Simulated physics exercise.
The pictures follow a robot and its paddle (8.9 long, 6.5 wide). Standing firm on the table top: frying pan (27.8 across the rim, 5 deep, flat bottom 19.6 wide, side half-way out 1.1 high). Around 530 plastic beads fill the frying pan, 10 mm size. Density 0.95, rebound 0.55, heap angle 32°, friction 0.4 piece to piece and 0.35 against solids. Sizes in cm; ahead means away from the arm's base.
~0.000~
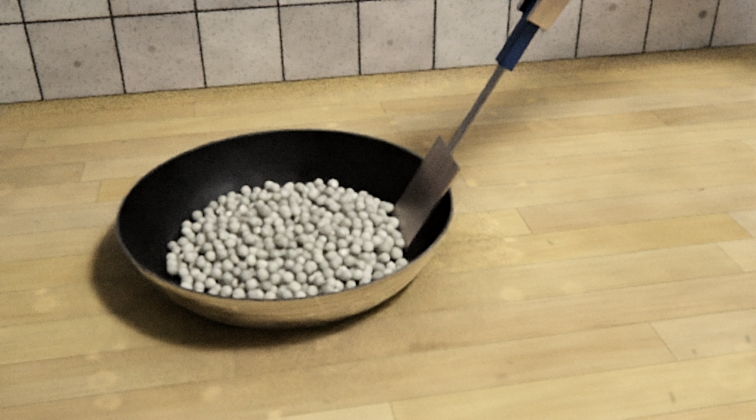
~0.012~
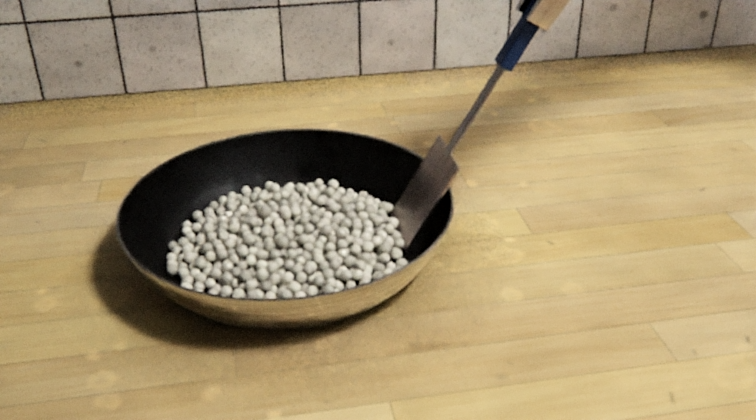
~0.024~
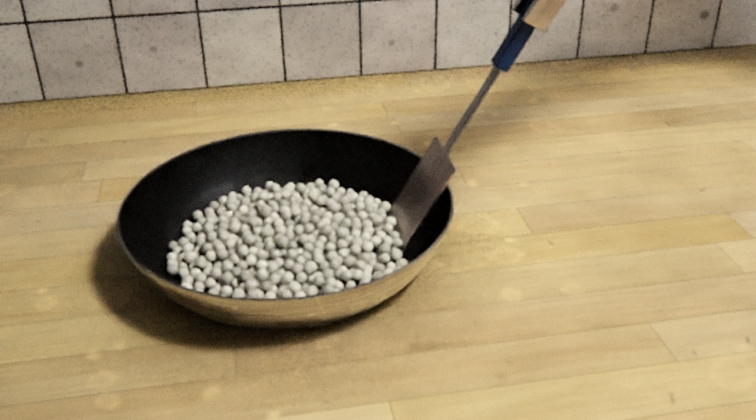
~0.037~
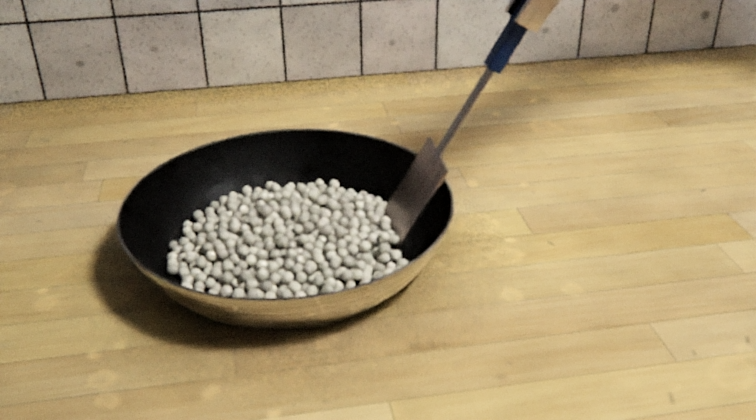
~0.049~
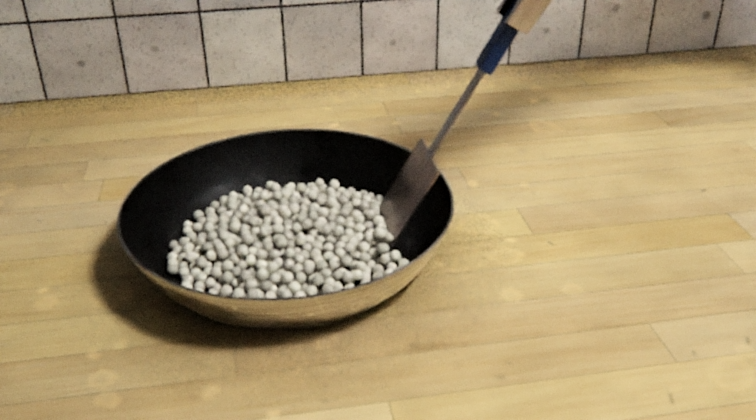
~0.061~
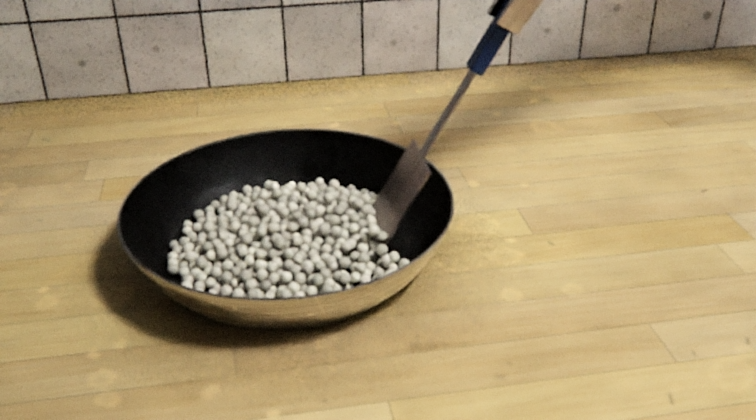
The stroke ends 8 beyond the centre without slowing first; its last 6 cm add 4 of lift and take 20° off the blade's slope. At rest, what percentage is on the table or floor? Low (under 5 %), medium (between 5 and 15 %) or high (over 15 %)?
A low share, under 5 %, ends on the table or floor.
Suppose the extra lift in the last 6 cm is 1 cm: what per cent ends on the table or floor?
Some 0 per cent.
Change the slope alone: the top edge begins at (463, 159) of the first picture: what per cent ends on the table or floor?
About 0 per cent.
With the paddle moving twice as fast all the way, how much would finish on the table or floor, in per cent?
It would be near 10 per cent.
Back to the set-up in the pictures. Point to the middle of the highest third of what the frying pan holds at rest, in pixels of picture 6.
Near (194, 243).
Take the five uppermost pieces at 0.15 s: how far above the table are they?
Roughly 3 cm.
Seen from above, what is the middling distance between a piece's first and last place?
About 3 cm.
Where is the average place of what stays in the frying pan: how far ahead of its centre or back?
Some 3.5 cm ahead.
By 0.15 s, sloping 60°, highest piece 3 above the table; 534 in the frying pan.
By 0.24 s, sloping 53°, highest piece 4 above the table; 534 in the frying pan.
By 0.49 s, sloping 40°, highest piece 4 above the table; 534 in the frying pan.
By 1.54 s, sloping 40°, highest piece 4 above the table; 534 in the frying pan.
Final count, 534 in the frying pan. That is 0 % on the table or floor.
